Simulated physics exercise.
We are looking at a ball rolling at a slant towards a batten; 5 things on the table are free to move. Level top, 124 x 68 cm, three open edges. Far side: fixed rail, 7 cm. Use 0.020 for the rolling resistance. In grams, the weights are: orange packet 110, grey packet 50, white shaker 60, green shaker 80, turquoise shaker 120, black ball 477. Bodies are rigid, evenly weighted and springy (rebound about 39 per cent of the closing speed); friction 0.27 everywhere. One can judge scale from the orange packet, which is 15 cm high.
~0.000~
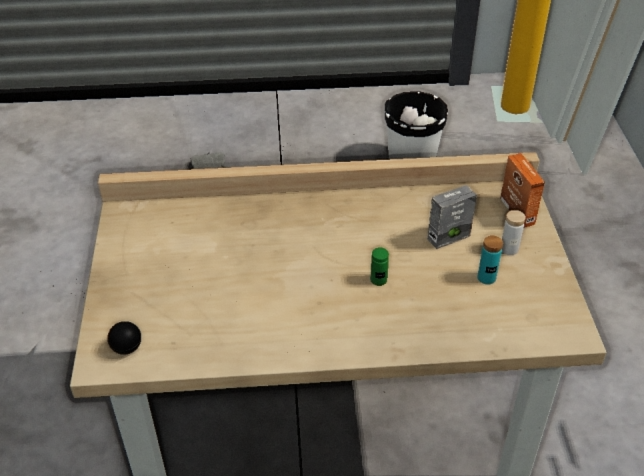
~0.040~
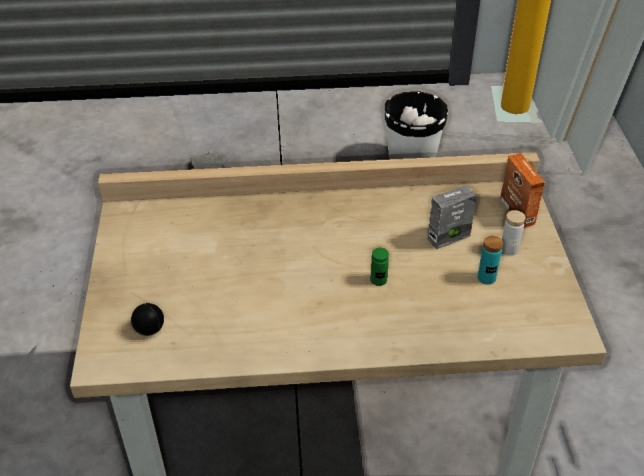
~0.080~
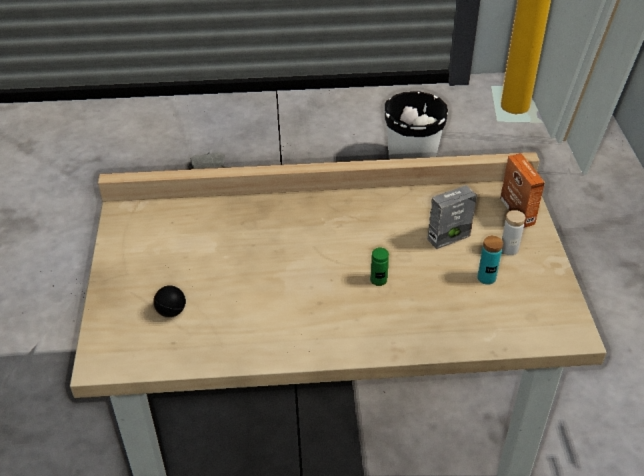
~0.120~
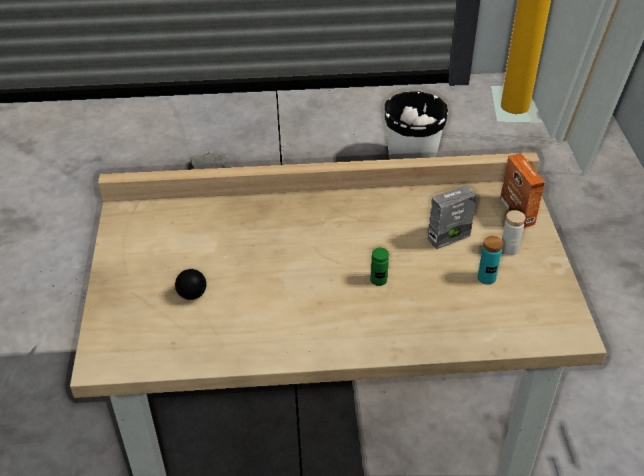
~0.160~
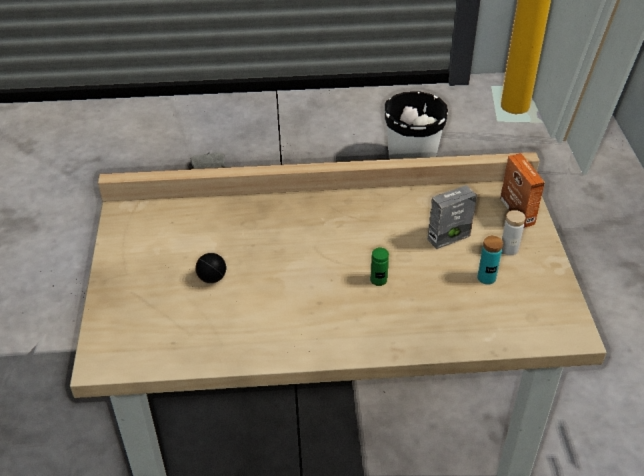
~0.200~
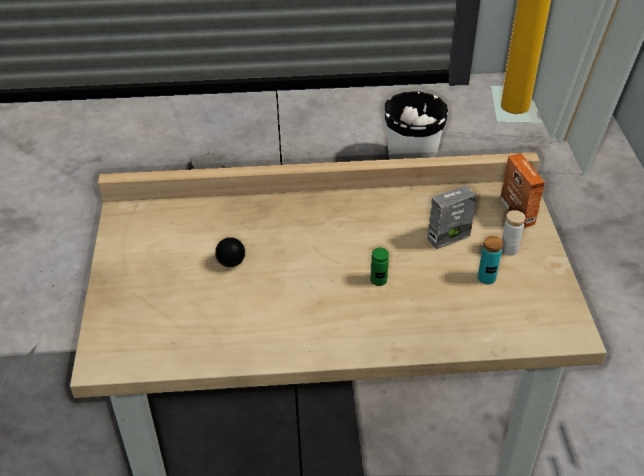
On a wooden workbench, a black ball rolls diagonally rightward and away past a few still containers.
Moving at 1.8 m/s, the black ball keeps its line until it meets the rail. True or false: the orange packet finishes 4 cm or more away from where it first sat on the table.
True.
Around 0.70 s, black ball near (422, 208).
Around 1.40 s, black ball near (614, 333); orange packet at 32° to upright near (539, 173); grey packet shifted 4 cm.
Around 1.90 s, orange packet now off the table; grey packet shifted 4 cm.
Finally (2.2 s), off the table, orange packet; the other 4 still in place (within 4 cm).
